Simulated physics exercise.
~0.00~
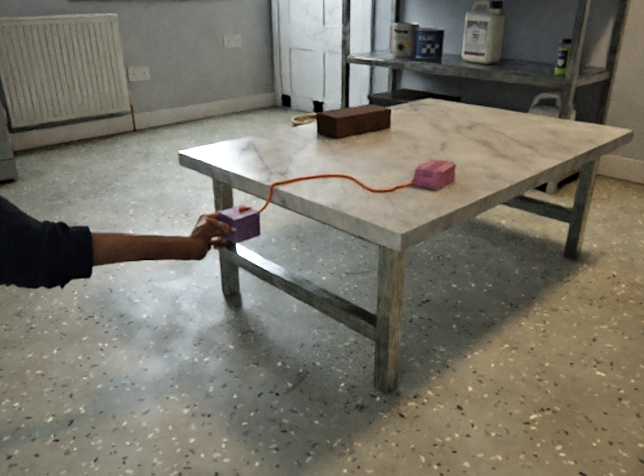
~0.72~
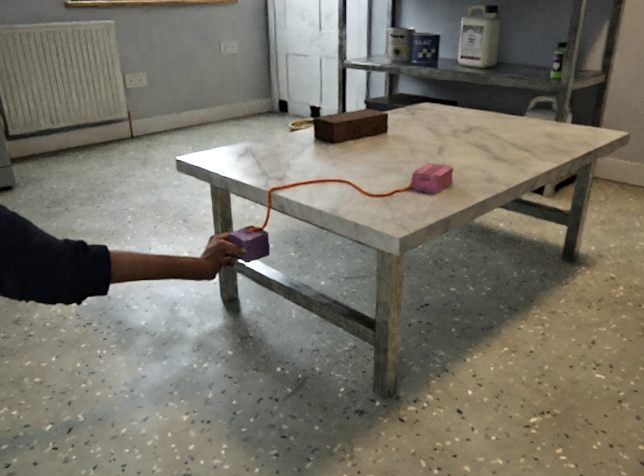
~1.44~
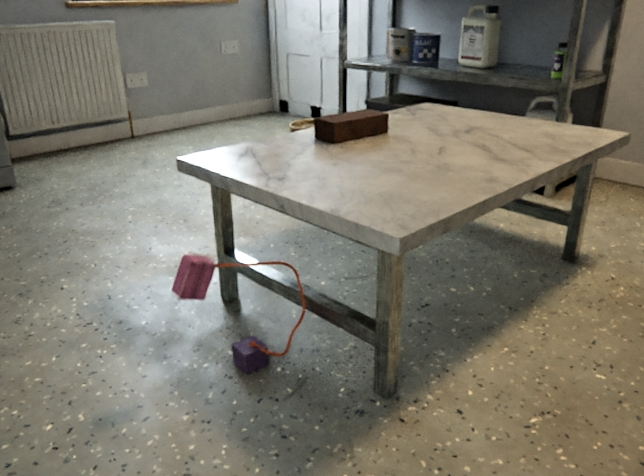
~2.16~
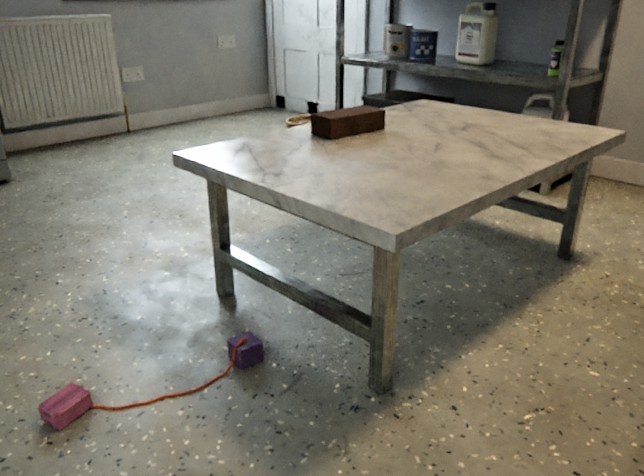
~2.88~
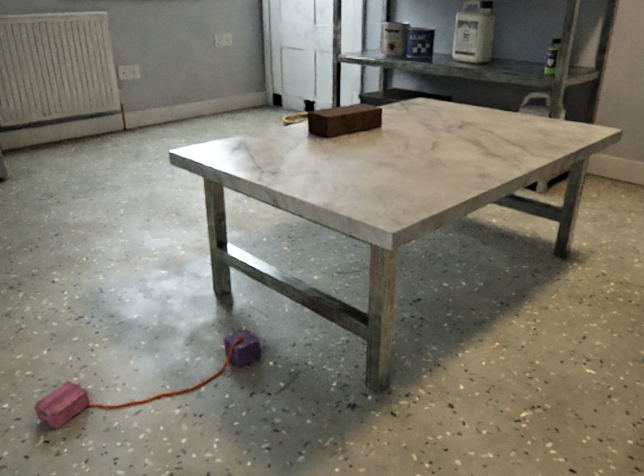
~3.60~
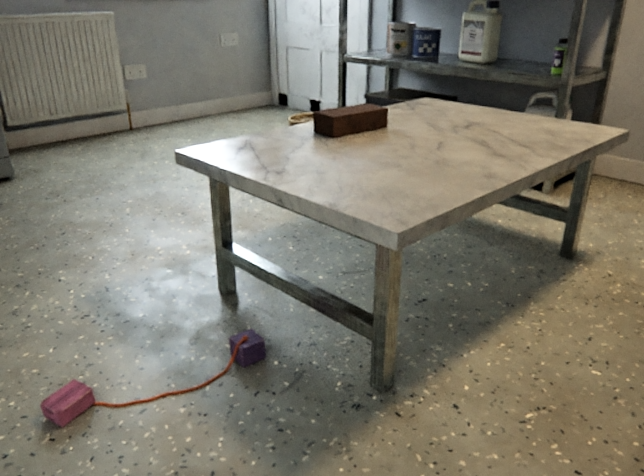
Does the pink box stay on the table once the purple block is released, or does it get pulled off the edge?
The pink box gets pulled off the edge. The purple block drops all the way to the floor, and the box ends up on the floor to its left.
To begin with, a hand reaching in from the left holds a purple block beside a low marble-topped table, and an orange string runs from it up to a pink box on the tabletop, near a brown brick. The hand shifts the block slightly right and down, then lets go and leaves the view. The block drops to the floor, and the string drags the pink box off the table, tipping it as it falls. The box lands on the floor at the lower left. Both lie still, joined by the string, while the brick remains on the table.
